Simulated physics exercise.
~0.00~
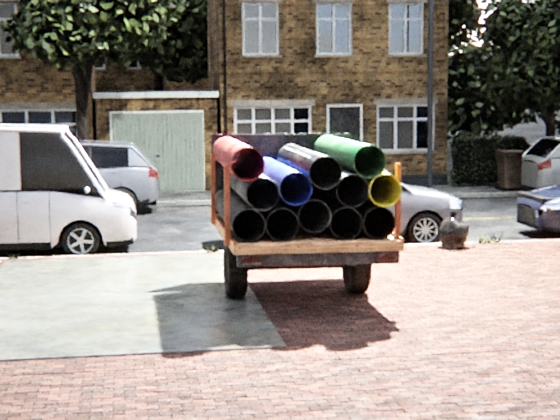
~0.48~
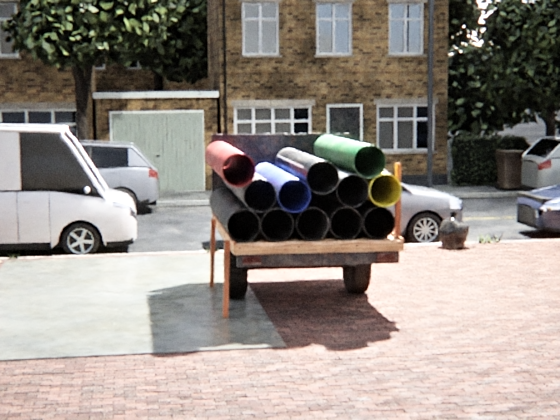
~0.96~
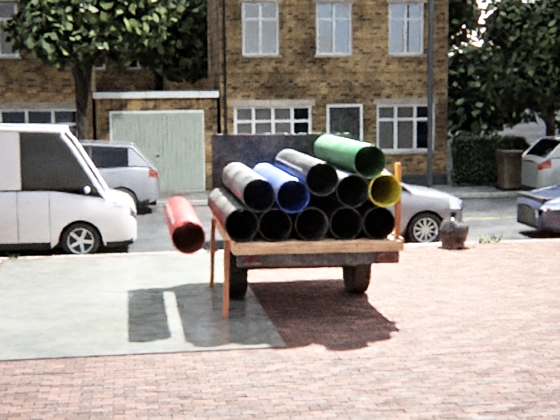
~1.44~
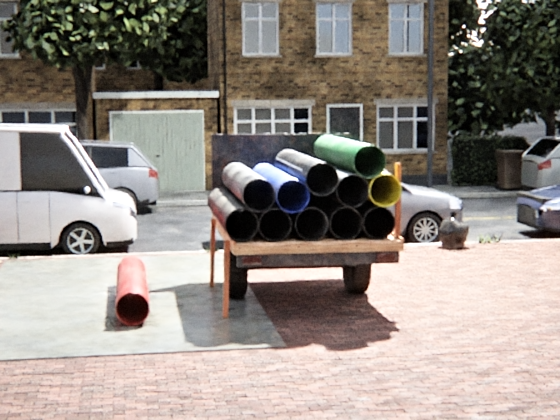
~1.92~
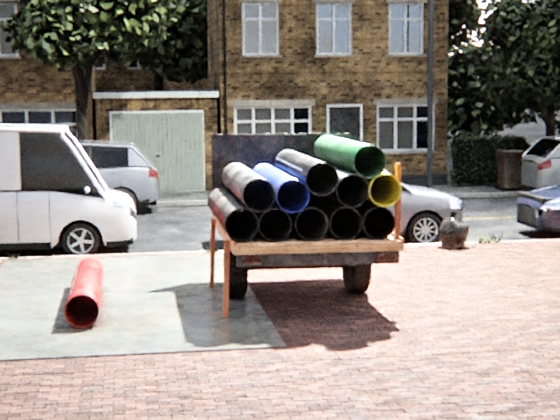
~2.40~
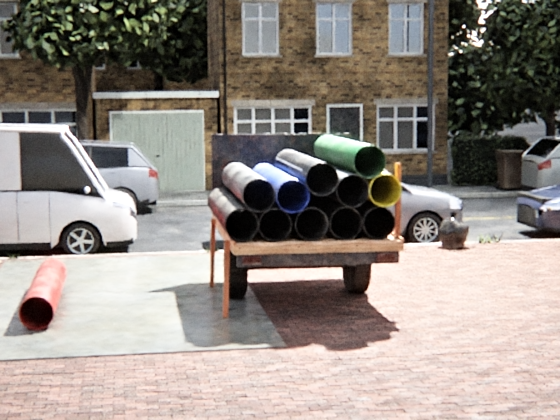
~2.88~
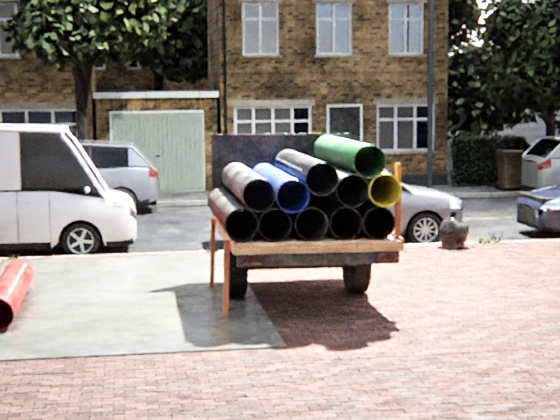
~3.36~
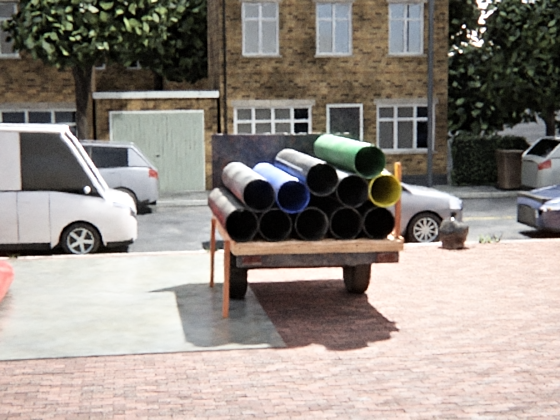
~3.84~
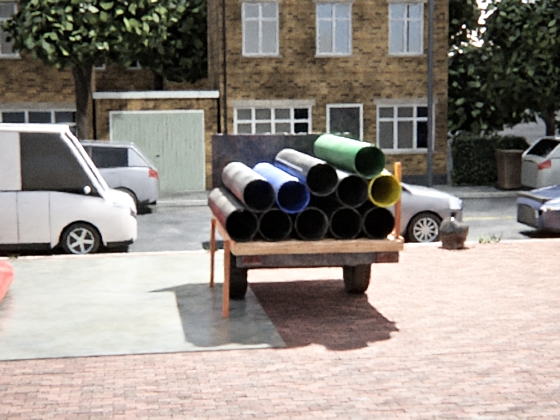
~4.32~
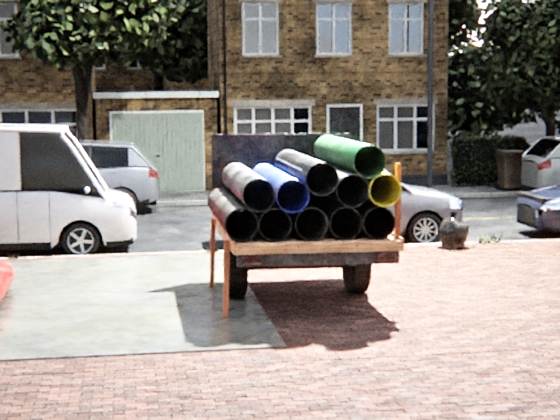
At first, a parked farm trailer faces us tail-on, stacked with plastic pipes seen end-on, with a red one high on the left and blue, green and yellow ones among the black. The posts on the left edge swing down, and the red pipe slips outward while the blue one shifts very slightly. The red pipe drops off the left side and lands on the pale paving. It rolls away to the left, ending barely visible at the edge of view. The blue, yellow and green pipes stay aboard with the rest of the stack, which sits still.
